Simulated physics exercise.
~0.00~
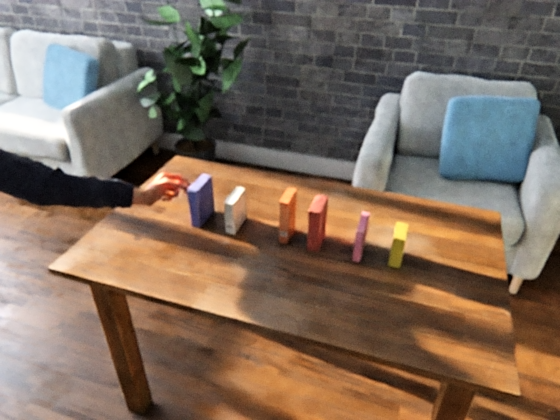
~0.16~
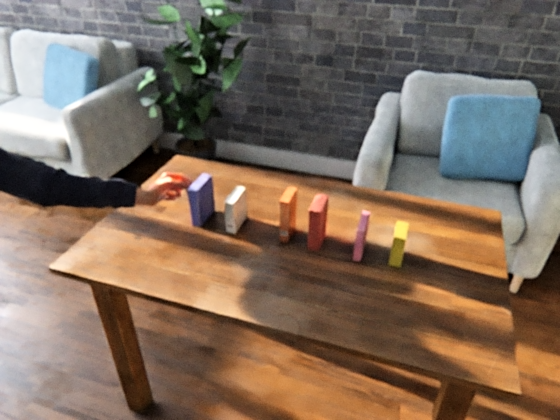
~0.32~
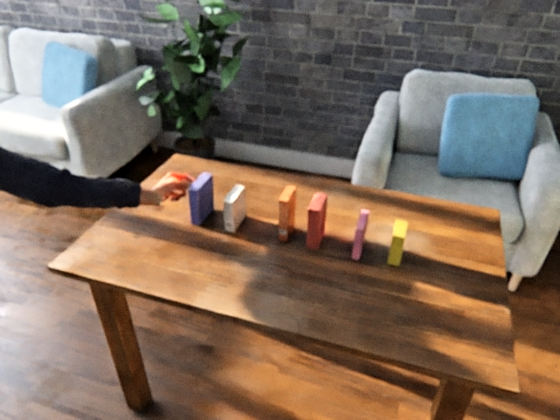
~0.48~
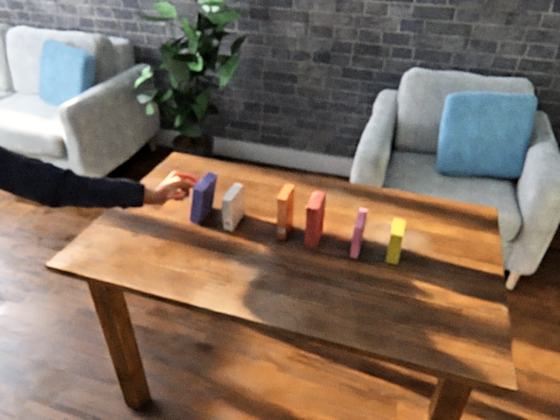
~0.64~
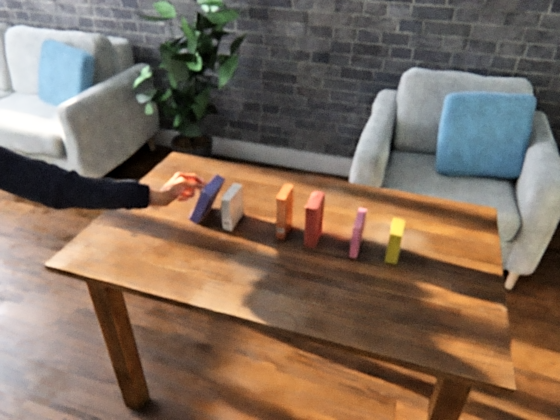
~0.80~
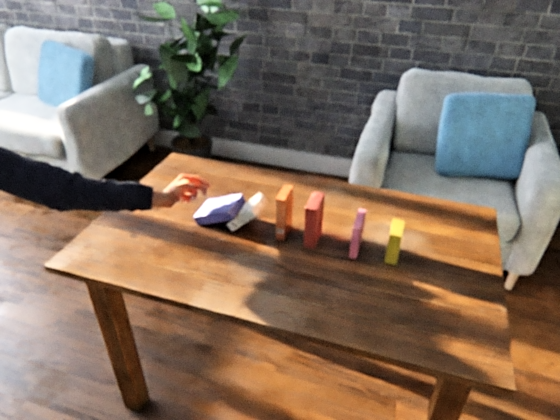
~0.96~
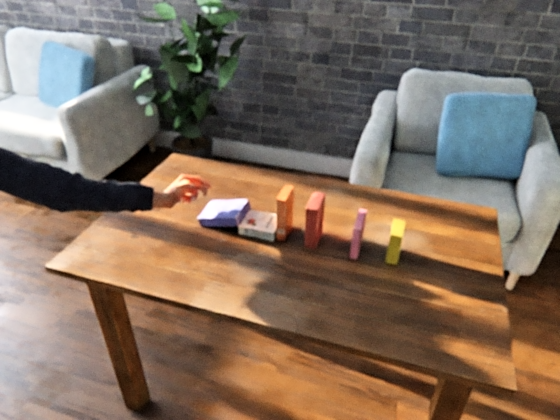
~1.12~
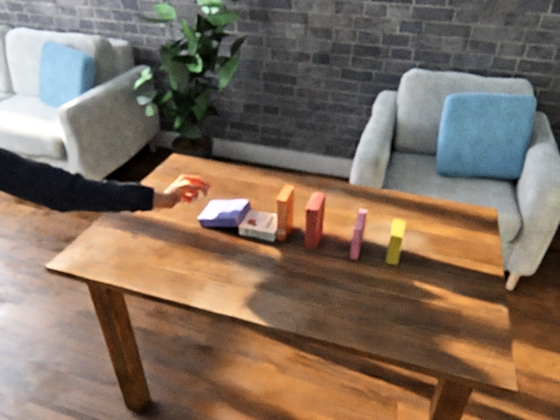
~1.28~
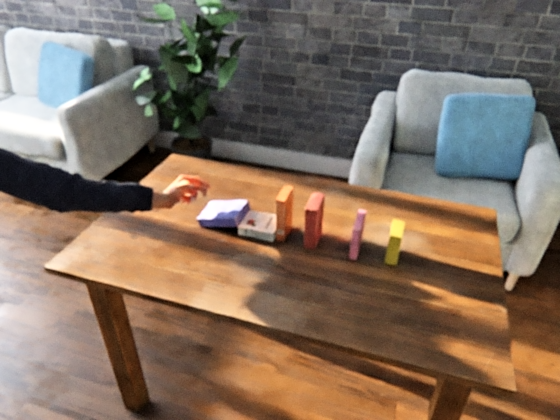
In the video, a hand at the left slowly tips a blue block in a row of upright pieces on a wooden table until it falls rightward, knocking down the white one beside it. The orange, red, pink and yellow pieces remain standing as the hand hovers nearby.
